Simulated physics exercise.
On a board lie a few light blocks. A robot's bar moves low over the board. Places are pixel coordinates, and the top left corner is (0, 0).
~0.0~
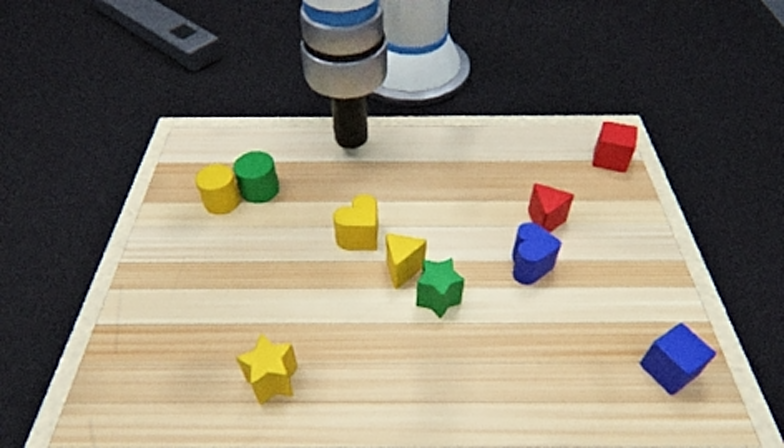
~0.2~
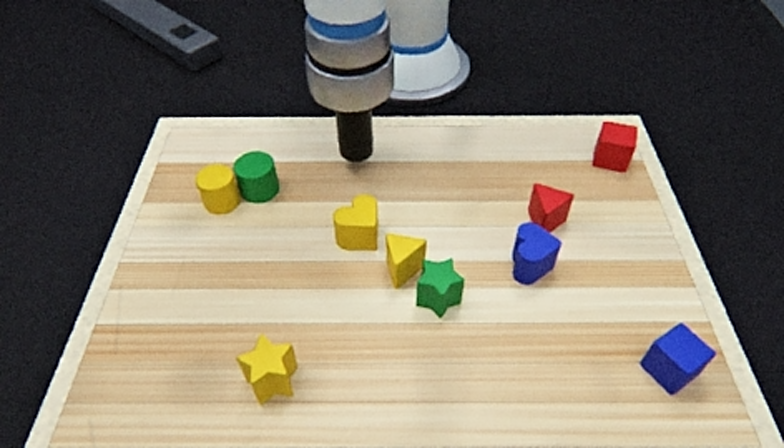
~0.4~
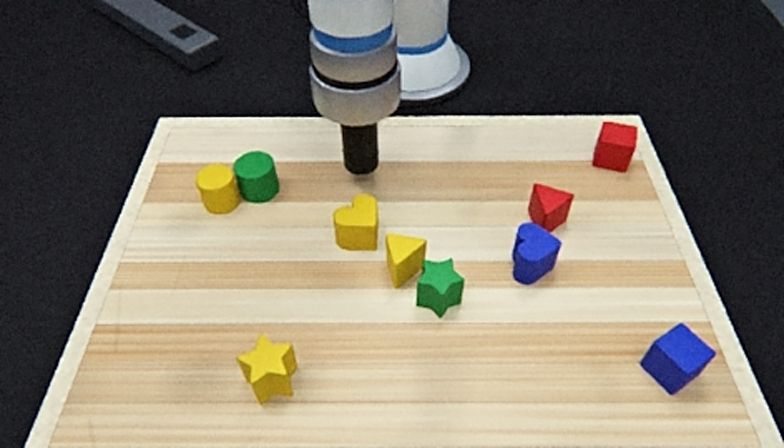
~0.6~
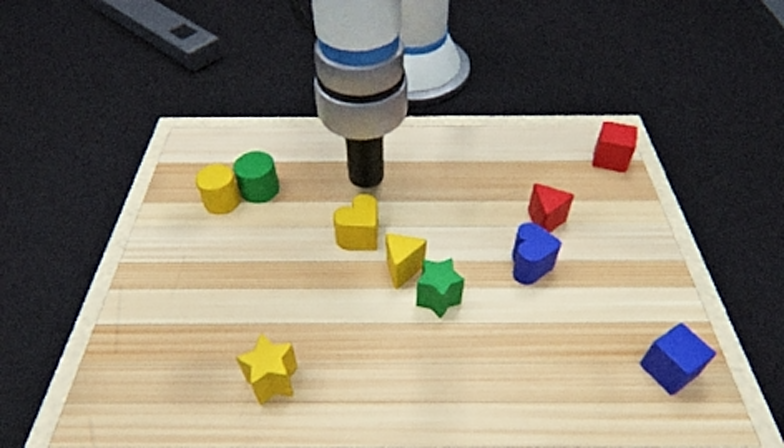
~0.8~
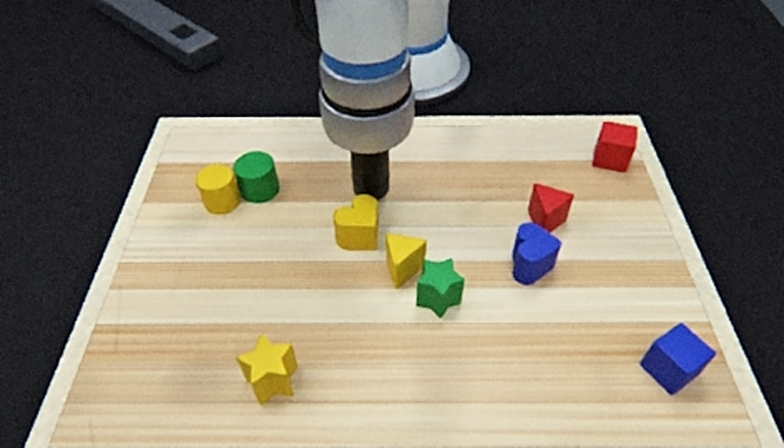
On a wooden board, a robot's dark bar moves slightly forward toward the yellow heart block.
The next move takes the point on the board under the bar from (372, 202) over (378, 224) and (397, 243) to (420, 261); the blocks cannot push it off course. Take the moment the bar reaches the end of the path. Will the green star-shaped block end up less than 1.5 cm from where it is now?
Yes, that is how it ends up.
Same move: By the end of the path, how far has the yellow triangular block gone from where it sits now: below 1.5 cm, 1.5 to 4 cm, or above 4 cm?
Displacement: 1.5 to 4 cm.
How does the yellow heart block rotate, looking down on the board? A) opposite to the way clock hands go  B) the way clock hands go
It's B.
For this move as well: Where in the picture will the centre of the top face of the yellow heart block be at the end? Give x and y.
It is going to be at (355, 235).
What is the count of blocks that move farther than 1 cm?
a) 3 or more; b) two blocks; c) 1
My answer is option b.
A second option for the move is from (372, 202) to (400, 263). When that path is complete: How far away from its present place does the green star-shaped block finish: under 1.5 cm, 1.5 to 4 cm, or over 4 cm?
The block winds up within 1.5 cm of where it is now.
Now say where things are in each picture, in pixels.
The first picture shows bar tip (351, 139); block tops, yellow heart block (358, 211); yellow triangular block (403, 245); green star-shaped block (440, 274).
The second picture shows bar (356, 151); blocks unchanged.
The third picture shows bar (361, 164); blocks unchanged.
The fourth picture shows bar (366, 177); blocks unchanged.
The fifth picture shows bar (371, 189); yellow heart block (358, 211); yellow triangular block (403, 245); green star-shaped block (440, 274).
What follows on the original path. Halfway along, bar (386, 221); yellow heart block (354, 233), turned 45° clockwise.
At the end, bar (421, 248); yellow heart block (355, 235), turned 50° clockwise; yellow triangular block (408, 261); green star-shaped block (442, 277).
